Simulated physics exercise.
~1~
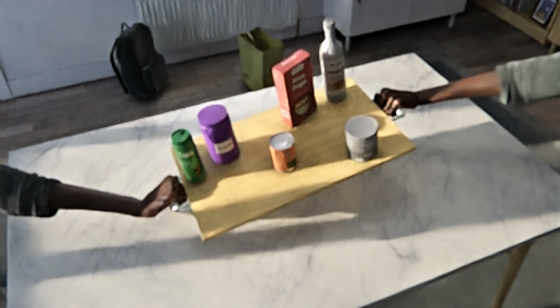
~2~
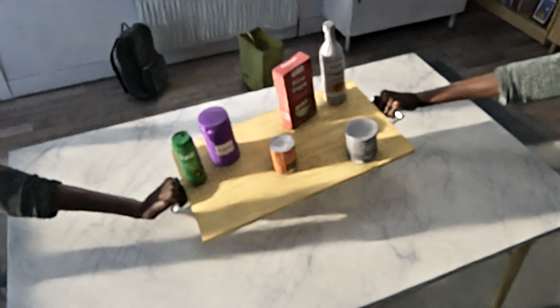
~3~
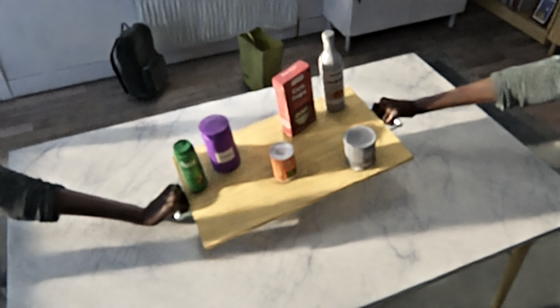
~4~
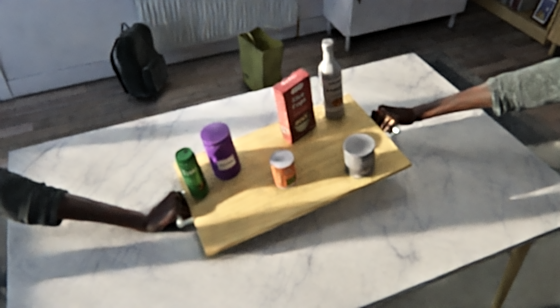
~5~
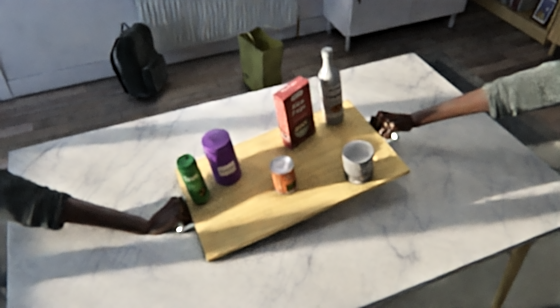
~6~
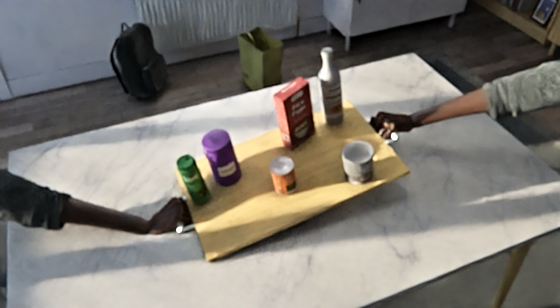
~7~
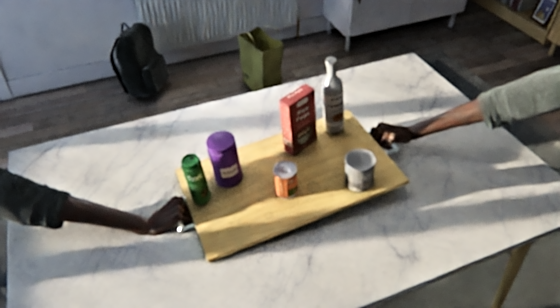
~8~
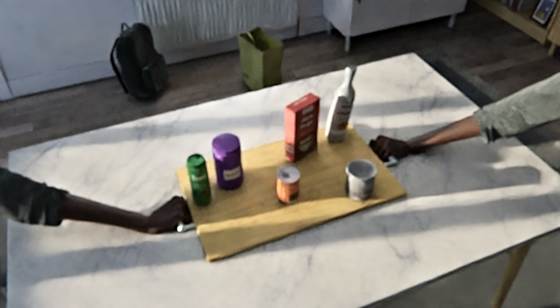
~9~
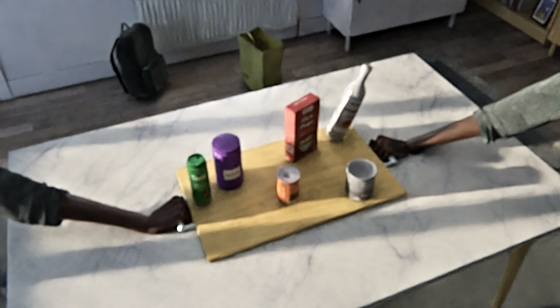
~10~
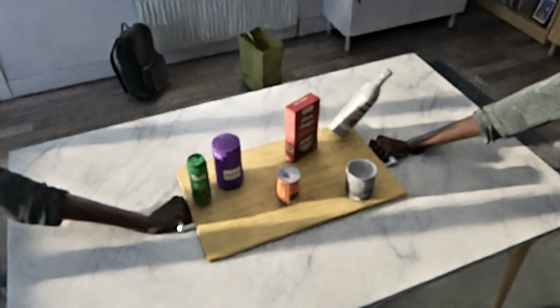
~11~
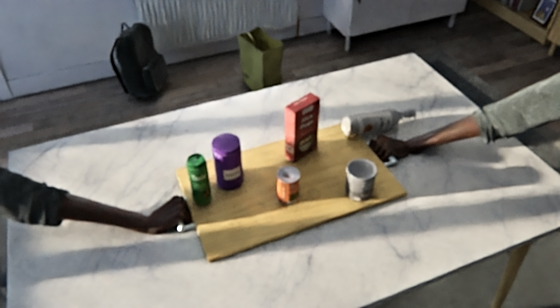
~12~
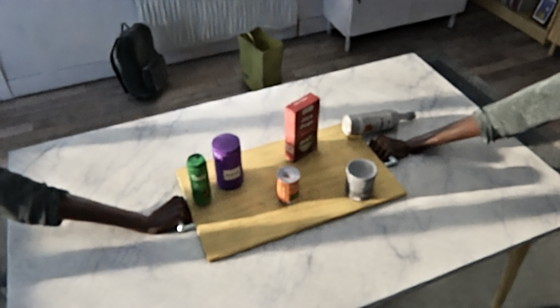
A plain wooden tray, held by a hand at each end, tilts over a white marbled table, seen from above in a room with a dark backpack and an olive bin behind. On it stand a green can, a purple jar, a red packet and a white bottle, with an orange tin and a grey tin nearer the front. The hands lower the tray, its left edge down first, until it lies flat. The white bottle rocks, leans right and topples off the tray, ending on its side by the right hand. The other five items stay standing on the tray.
